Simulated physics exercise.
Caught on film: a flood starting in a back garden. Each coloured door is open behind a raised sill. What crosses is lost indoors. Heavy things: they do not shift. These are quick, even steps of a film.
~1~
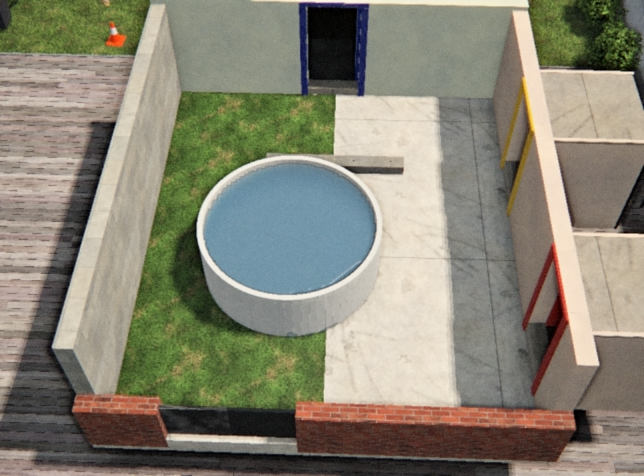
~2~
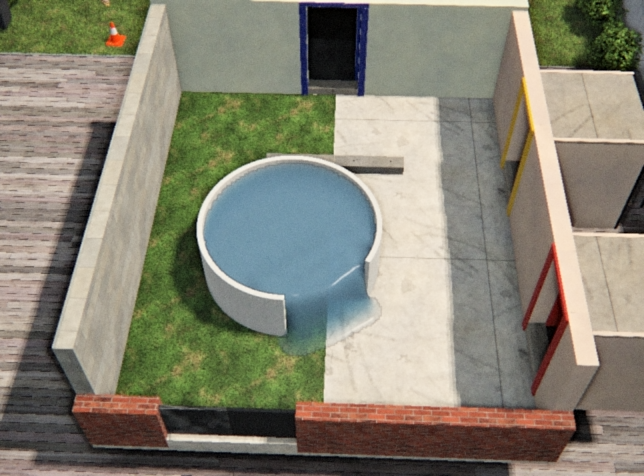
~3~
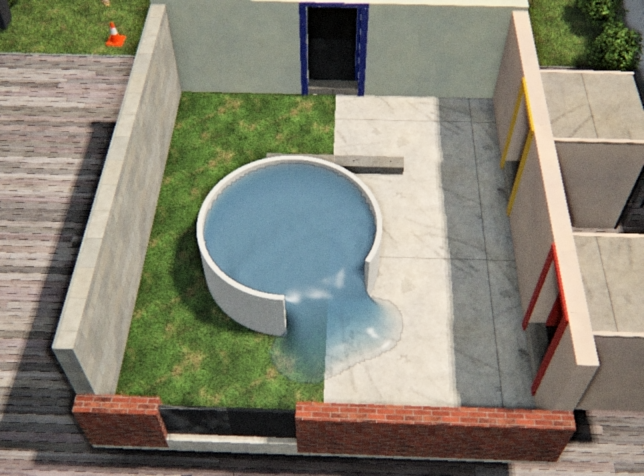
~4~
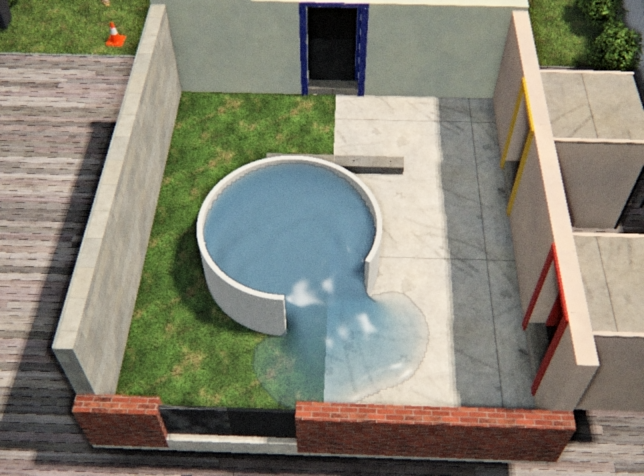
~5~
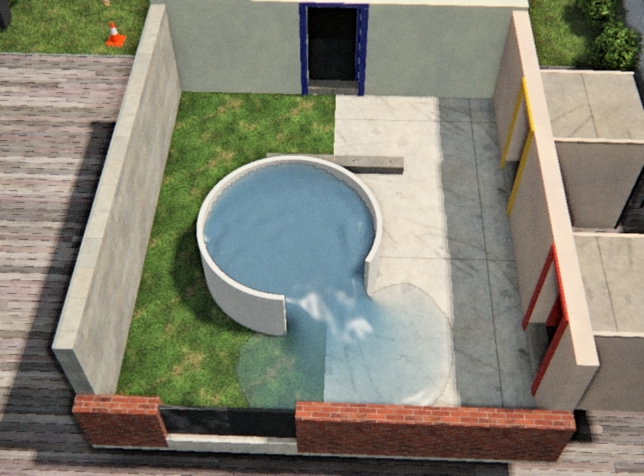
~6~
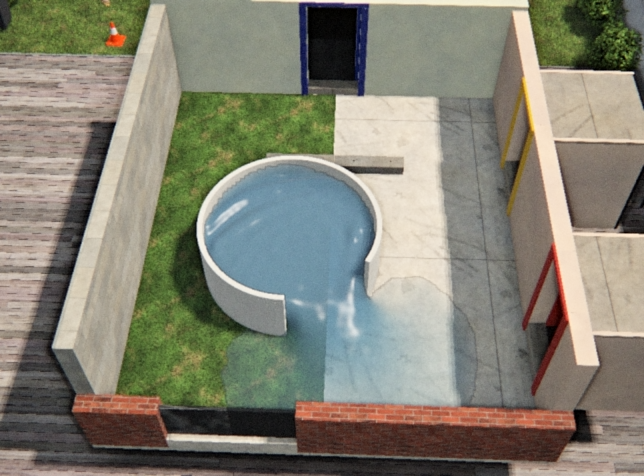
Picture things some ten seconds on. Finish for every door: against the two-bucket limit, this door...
The yellow door remains within it; the blue door remains within it; the red door surpasses it.
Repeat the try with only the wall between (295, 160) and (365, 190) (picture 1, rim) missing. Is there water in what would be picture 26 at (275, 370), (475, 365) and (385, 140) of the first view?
Taken one by one: Unaffected, then sodden, then sodden.
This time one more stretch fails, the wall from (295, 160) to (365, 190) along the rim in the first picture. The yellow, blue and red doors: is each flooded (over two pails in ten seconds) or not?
I reckon the yellow door will get past the mark, the blue door will get past the mark, and the red door will stay beneath the mark.
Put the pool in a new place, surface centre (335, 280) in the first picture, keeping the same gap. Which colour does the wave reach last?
The door marked blue comes last.
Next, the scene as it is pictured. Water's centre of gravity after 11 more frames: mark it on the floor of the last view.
My guess is about (342, 318).
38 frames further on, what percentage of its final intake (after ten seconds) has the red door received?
My estimate: Close to 100 per cent.
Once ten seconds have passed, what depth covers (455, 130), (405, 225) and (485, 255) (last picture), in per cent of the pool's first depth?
I'd say close to 12, 10 and 8 percent.
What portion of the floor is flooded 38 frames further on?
About 95 per cent.
A moment on, water covers 25 % of the floor; the yellow door not reached, the blue door not reached, the red door wet at the sill, nothing in.
Next, water covers 35 % of the floor; the yellow door not reached, the blue door not reached, the red door over two buckets in.
Then, water covers 65 % of the floor; the yellow door wet at the sill, nothing in, the blue door not reached, the red door far over two buckets in.
Later, water covers 95 % of the floor; the yellow door wet at the sill, nothing in, the blue door wet at the sill, nothing in, the red door far over two buckets in.
In the end, water covers 95 % of the floor; the yellow door wet at the sill, nothing in, the blue door wet at the sill, nothing in, the red door far over two buckets in.
